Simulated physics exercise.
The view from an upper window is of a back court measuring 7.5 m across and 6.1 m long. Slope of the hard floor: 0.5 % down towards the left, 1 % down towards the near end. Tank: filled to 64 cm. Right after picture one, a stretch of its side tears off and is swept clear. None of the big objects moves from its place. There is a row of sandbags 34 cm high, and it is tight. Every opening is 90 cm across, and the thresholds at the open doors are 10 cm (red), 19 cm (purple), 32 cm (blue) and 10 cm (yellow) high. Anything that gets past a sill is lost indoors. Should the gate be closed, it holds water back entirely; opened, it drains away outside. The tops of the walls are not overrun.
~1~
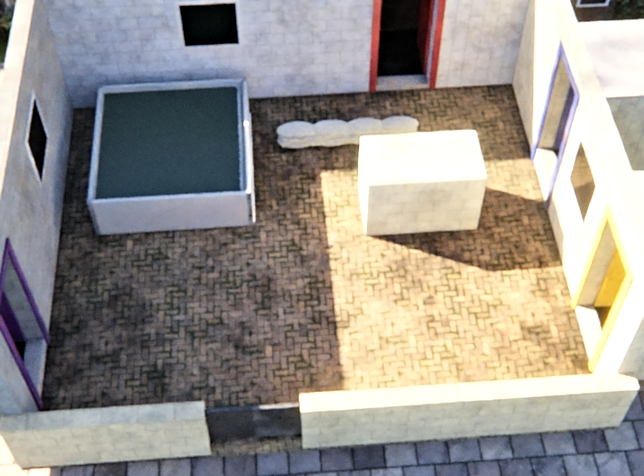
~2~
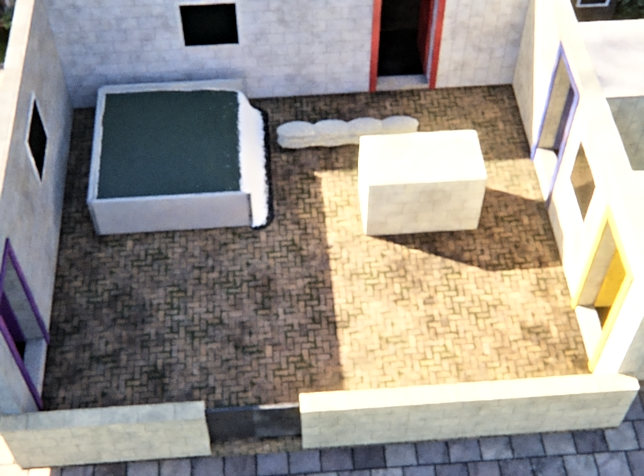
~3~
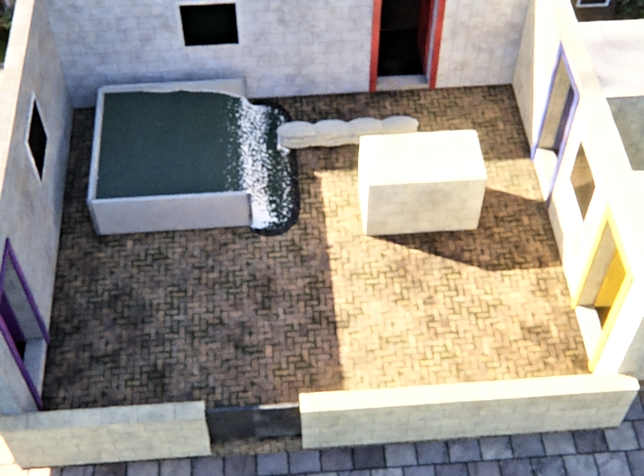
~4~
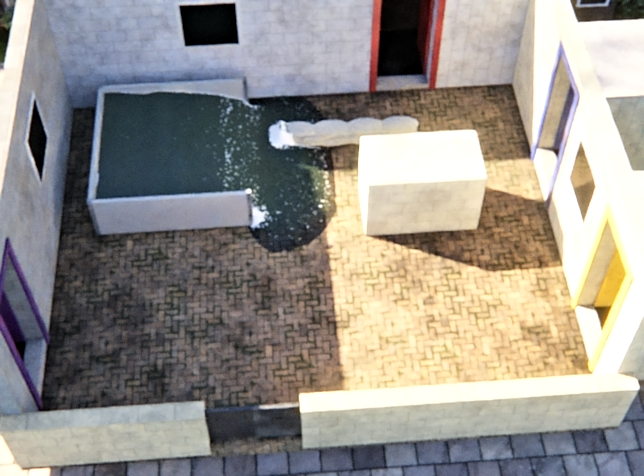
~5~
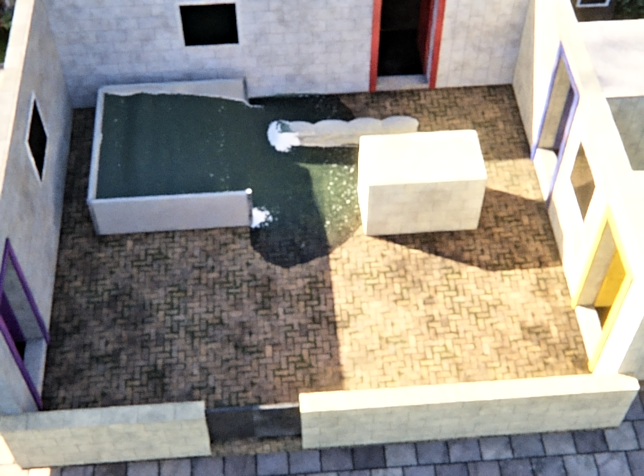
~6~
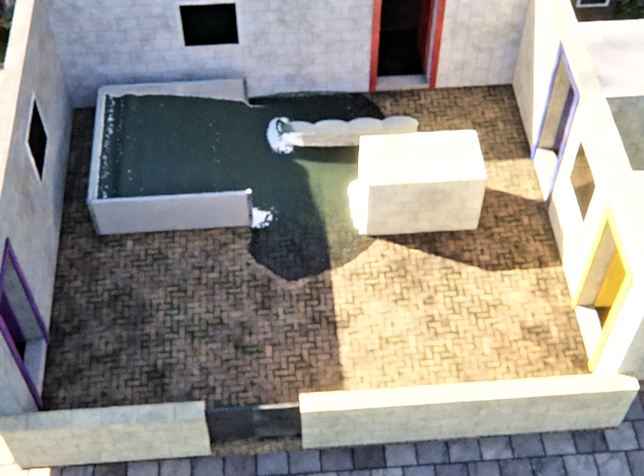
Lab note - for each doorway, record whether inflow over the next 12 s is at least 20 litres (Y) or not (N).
Record: Red door Y; purple door N; blue door N; yellow door Y.
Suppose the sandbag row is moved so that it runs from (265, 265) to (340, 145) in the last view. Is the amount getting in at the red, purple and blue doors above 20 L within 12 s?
Doors: Red exceeds / purple stays under / blue stays under.
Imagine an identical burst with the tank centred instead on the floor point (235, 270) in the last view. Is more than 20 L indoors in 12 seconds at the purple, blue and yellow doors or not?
Purple: Within limit; blue: Within limit; yellow: Beyond limit.
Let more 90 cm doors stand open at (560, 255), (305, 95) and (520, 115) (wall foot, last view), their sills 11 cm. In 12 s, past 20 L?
In turn: Below, above, above.
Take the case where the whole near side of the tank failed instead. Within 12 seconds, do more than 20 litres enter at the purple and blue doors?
Well, against that limit, at purple it's too much, and at blue it's within bounds.
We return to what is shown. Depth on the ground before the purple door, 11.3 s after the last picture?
The depth comes to around 14.5 centimetres.
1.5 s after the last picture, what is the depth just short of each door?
Depths in centimetres - red: 11, purple: 0, blue: 19, yellow: 0.
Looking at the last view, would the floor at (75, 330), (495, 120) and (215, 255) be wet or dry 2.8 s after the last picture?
Listed in sequence, the spots are bone dry, drenched and bone dry.
Then, 0.7 s after the last picture water covers 30 % of the floor and is deepest (42 cm) near (355, 197); red door 11 cm at the sill, 0 L in, purple door not reached, blue door 9 cm at the sill, 0 L in, yellow door not reached.
Then, 1.5 s after the last picture water covers 45 % of the floor and is deepest (41 cm) near (521, 128); red door 11 cm at the sill, 0 L in, purple door not reached, blue door 19 cm at the sill, 0 L in, yellow door not reached.
Then, 2.8 s after the last picture water covers 65 % of the floor and is deepest (30 cm) near (475, 163); red door 8 cm at the sill, 1 L in, purple door not reached, blue door 25 cm at the sill, 1 L in, yellow door 6 cm at the sill, 0 L in.
Then, 6.3 s after the last picture water covers 85 % of the floor and is deepest (16 cm) near (490, 409); red door 11 cm at the sill, 39 L in, purple door 8 cm at the sill, 0 L in, blue door 9 cm at the sill, 1 L in, yellow door 14 cm at the sill, 48 L in.
Then, 11.3 s after the last picture water covers 95 % of the floor and is deepest (18 cm) near (70, 146); red door 4 cm at the sill, 40 L in, purple door 14 cm at the sill, 0 L in, blue door 5 cm at the sill, 1 L in, yellow door 8 cm at the sill, 56 L in.
